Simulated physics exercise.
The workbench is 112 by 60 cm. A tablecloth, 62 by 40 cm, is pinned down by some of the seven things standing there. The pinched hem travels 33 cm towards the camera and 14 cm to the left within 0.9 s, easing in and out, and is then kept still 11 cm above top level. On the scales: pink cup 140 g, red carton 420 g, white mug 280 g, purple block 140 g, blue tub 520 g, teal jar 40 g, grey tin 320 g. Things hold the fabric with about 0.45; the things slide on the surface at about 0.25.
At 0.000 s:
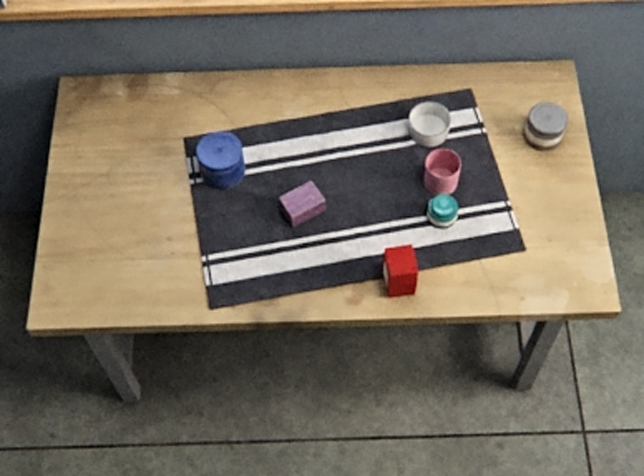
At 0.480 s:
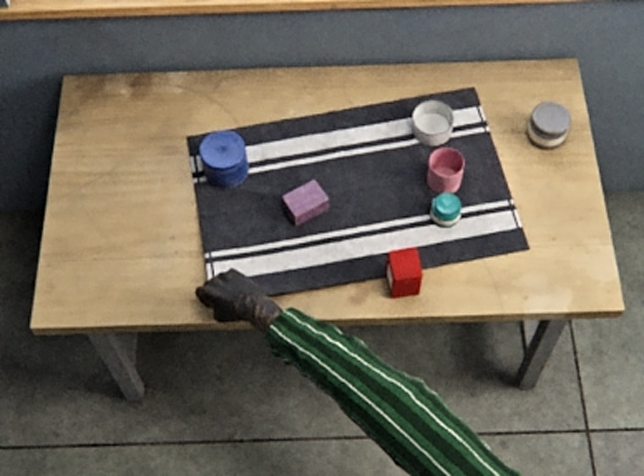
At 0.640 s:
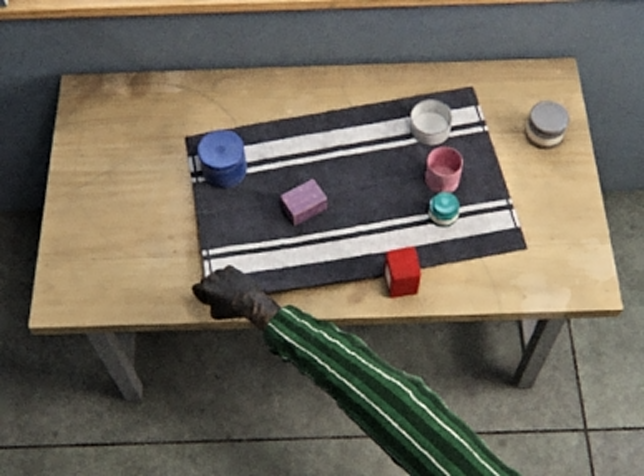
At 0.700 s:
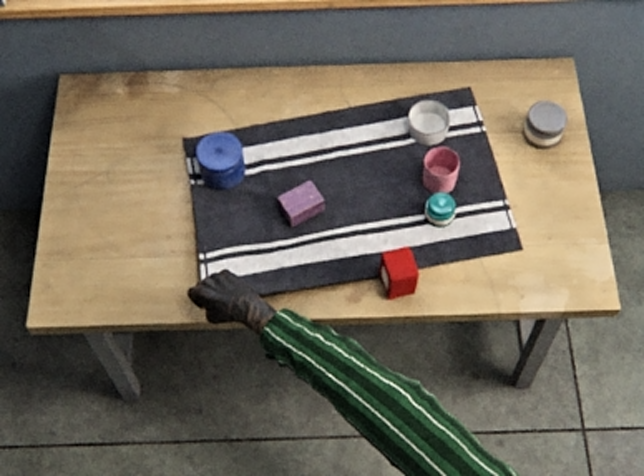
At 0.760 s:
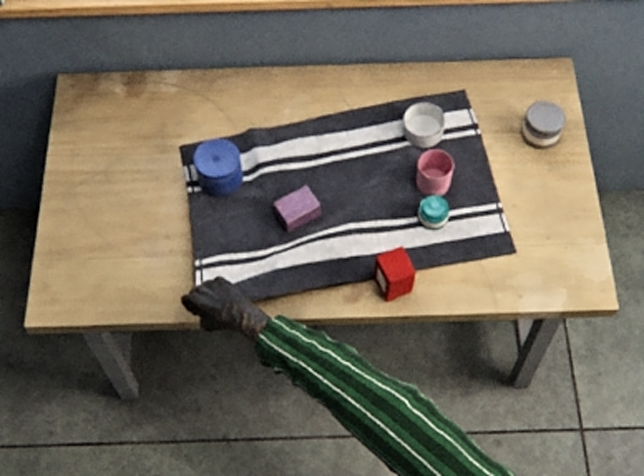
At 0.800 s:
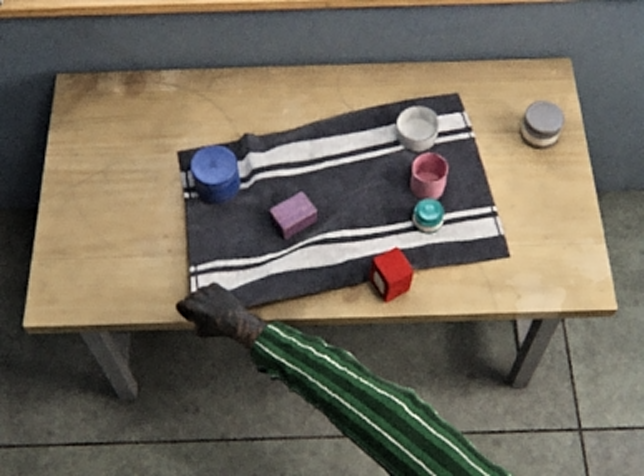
The clip opens on a wooden workbench with a dark striped cloth under several cups, tubs and blocks, a grey tin standing off it. A gloved hand in a green striped sleeve grips the near left corner, then draws it slightly left and towards the camera, the cloth wrinkling and the things on it shifting along.
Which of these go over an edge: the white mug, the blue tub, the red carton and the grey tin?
Result: White mug falls off, blue tub goes over the edge, red carton falls off, grey tin keeps to the top.
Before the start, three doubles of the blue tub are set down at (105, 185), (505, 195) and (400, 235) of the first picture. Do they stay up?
In turn: Stays up, stays up, falls off.
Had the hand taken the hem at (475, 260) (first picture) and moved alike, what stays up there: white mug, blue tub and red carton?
In that case: White mug falls off, blue tub stays up, red carton falls off.
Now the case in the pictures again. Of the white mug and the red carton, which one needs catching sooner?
First goes the red one.
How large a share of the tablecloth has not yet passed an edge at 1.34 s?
About 50 per cent.
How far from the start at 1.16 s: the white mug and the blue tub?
White mug 25 cm, blue tub 25 cm.
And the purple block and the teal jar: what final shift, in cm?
Purple block off the top, teal jar off the top.
By 1.0 s, 90 % of the tablecloth is still over the top; blue tub 14 cm off its start, white mug 13 cm off its start, red carton 6 cm off its start.
By 1.2 s, 75 % of the tablecloth is still over the top; blue tub 26 cm off its start, white mug 25 cm off its start, red carton on its side, 15 cm off its start.
By 1.3 s, 50 % of the tablecloth is still over the top; blue tub 37 cm off its start at (134, 306), white mug 36 cm off its start at (295, 218), red carton over the edge.
By 1.5 s, 30 % of the tablecloth is still over the top; blue tub over the edge, white mug 45 cm off its start, red carton over the edge.
By 3.1 s, 0 % of the tablecloth is still over the top; white mug over the edge, blue tub over the edge, red carton over the edge, grey tin 0 cm off its start at (545, 116).
